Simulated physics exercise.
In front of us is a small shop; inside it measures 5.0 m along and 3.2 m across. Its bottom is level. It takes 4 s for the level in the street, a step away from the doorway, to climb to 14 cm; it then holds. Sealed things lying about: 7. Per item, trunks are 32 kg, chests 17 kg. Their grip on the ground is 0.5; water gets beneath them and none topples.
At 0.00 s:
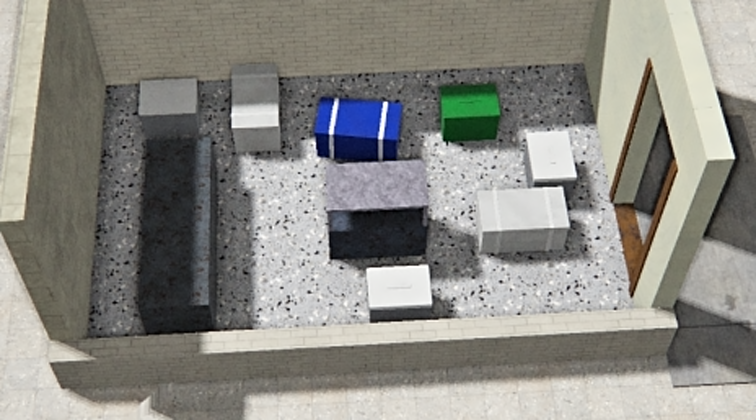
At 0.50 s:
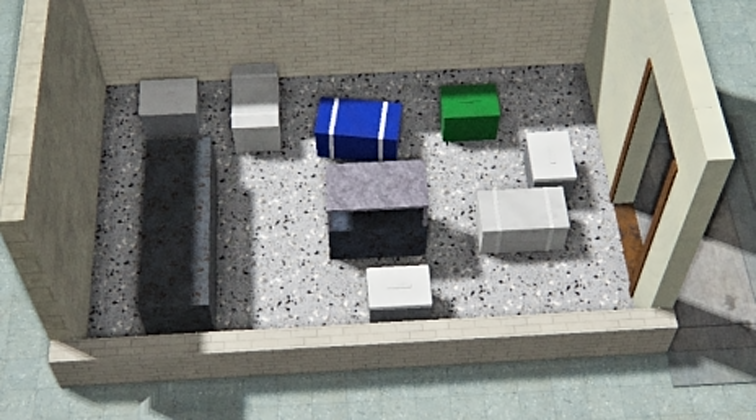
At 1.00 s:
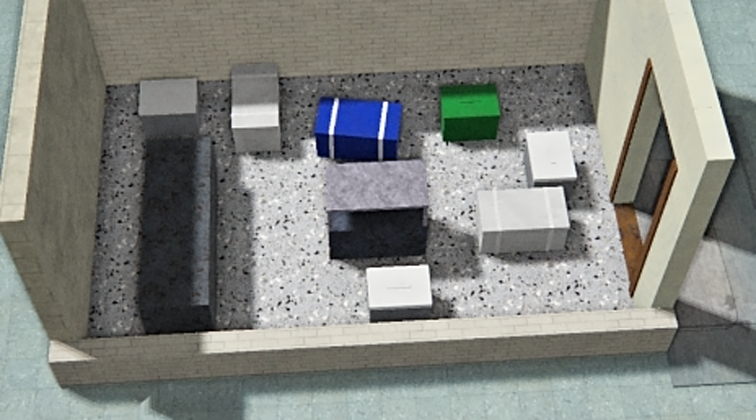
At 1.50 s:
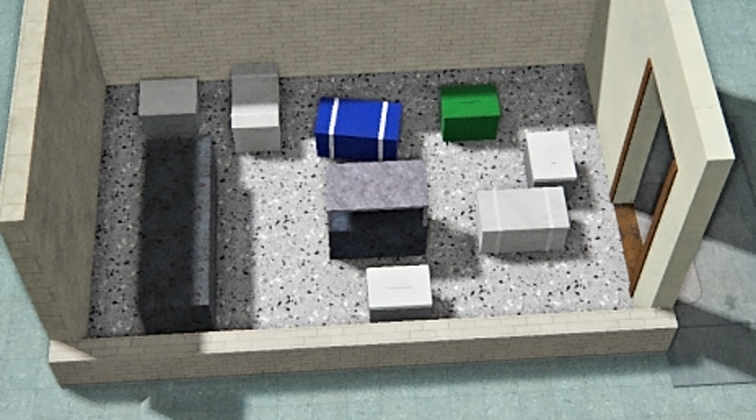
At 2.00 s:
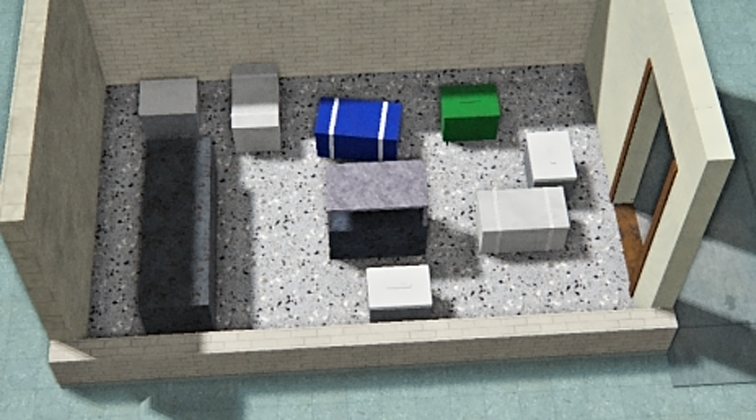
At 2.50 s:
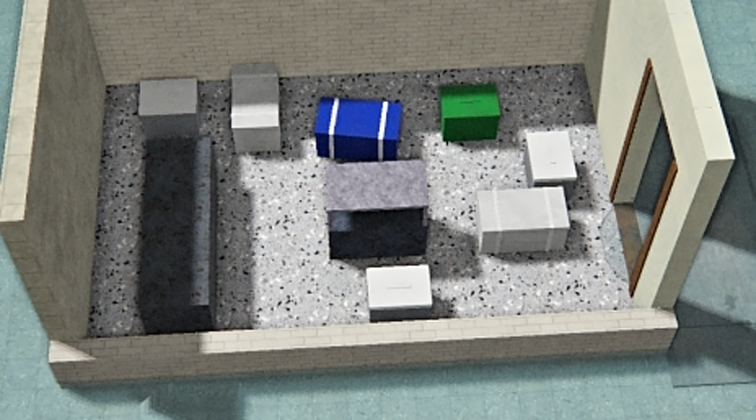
In a small walled shop seen from above, a blue trunk, a green chest and several grey and white boxes stay still on the speckled floor, while the pale paving outside turns blue-green as water covers it.
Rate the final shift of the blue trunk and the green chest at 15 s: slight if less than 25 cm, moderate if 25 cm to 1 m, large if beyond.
Blue trunk - slight; green chest - slight.
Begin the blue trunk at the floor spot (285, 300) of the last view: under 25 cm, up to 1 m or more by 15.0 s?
Answer: It scarcely moves.
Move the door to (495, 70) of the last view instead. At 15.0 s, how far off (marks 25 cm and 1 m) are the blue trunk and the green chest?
What you'd see is the blue trunk hardly budges and the green chest wanders off a long way.
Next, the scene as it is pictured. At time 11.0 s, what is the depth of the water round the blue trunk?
I'd say around 4 cm.
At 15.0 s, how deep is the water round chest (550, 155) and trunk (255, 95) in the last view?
About 6 and 7 cm.
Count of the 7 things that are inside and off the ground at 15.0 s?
At that point I count 1.
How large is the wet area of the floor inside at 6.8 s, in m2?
My estimate is roughly 7.0 m2.
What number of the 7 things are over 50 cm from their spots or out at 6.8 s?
Answer: 0.
After 3.5 s the blue trunk is near (359, 118), 0.0 m from its start, aground; the green chest is near (470, 101), 0.0 m from its start, aground; 0 afloat.
After 6.8 s the blue trunk is near (359, 118), 0.0 m from its start, aground; the green chest is near (470, 101), 0.0 m from its start, aground; 0 afloat.
After 11.0 s the blue trunk is near (359, 118), 0.0 m from its start, aground; the green chest is near (470, 101), 0.0 m from its start, aground; 0 afloat.
After 15.0 s the blue trunk is near (359, 118), 0.0 m from its start, aground; the green chest is near (470, 101), 0.0 m from its start, aground; 1 afloat.
